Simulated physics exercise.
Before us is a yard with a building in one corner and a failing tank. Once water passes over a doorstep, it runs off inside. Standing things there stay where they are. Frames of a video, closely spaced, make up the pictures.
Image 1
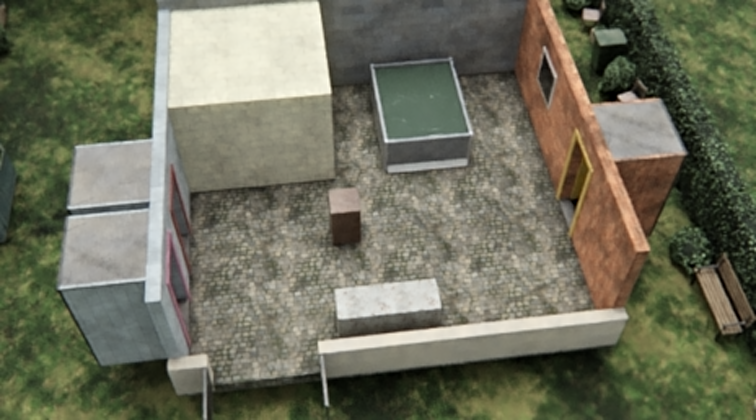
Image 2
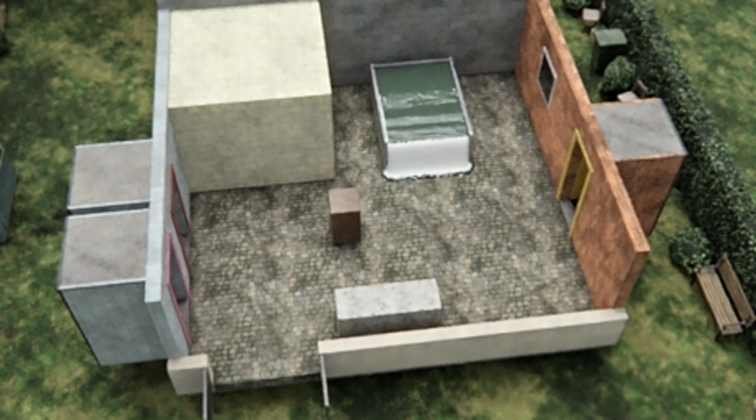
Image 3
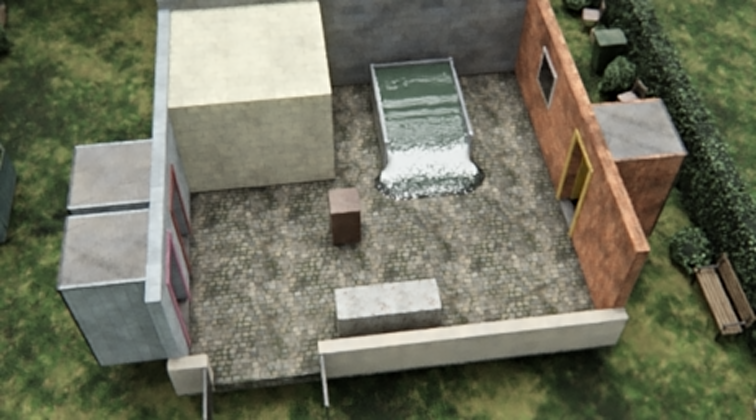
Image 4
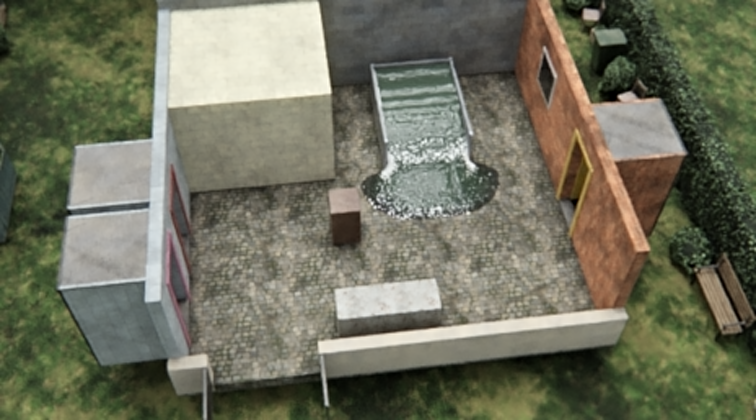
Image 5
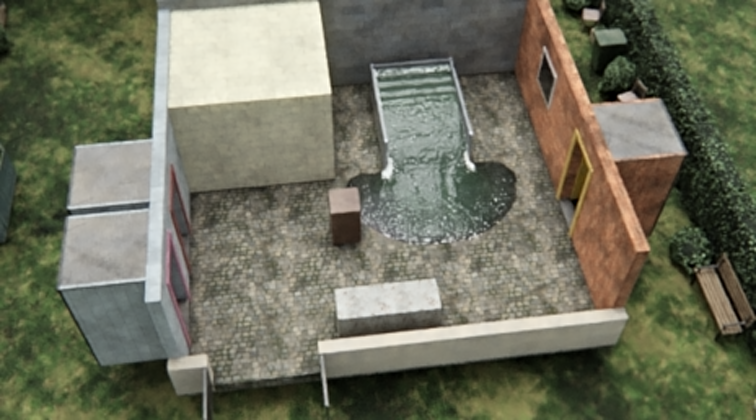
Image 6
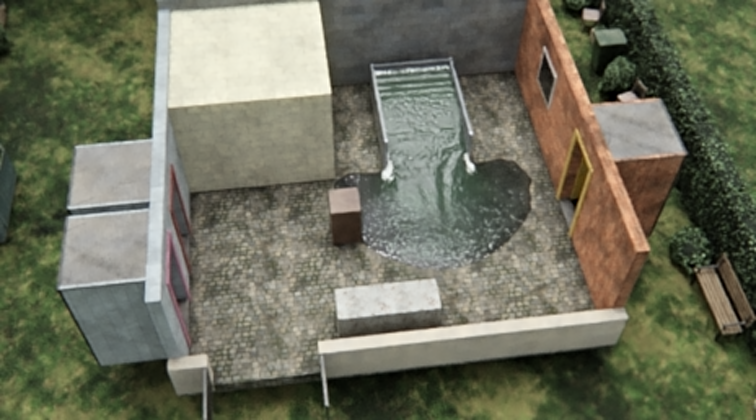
Walled cobbled yard seen from above, with water pouring from a grey tank's open front and spreading across the paving.
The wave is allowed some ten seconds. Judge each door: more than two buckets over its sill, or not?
Red door - over two buckets; pink door - two buckets or less; yellow door - over two buckets.
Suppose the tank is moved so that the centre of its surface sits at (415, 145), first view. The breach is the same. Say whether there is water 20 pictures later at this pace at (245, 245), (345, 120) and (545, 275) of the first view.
Soaked, bone-dry, soaked.
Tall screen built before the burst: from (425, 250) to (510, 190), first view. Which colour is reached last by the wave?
The one in red.
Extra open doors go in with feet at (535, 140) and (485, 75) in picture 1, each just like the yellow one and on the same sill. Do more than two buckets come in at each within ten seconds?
Well, one comes out lower, the other comes out higher.
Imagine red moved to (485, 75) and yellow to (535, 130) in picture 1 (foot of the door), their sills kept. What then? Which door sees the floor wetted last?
Answer: The door marked red.
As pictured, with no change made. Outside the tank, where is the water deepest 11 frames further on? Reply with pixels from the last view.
Estimated pixel: (593, 329).
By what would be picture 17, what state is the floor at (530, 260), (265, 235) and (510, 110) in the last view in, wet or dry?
Result, in order: Waterlogged / waterlogged / unflooded.
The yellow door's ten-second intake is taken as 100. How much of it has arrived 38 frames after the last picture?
Share by then: About 85 in a hundred.
A moment on, water covers 40 % of the floor; the red door not reached, the pink door not reached, the yellow door wet at the sill, nothing in.
Next, water covers 50 % of the floor; the red door not reached, the pink door not reached, the yellow door under two buckets in.
Then, water covers 65 % of the floor; the red door wet at the sill, nothing in, the pink door wet at the sill, nothing in, the yellow door under two buckets in.
Later, water covers 80 % of the floor; the red door over two buckets in, the pink door under two buckets in, the yellow door over two buckets in.
In the end, water covers 100 % of the floor; the red door over two buckets in, the pink door under two buckets in, the yellow door over two buckets in.
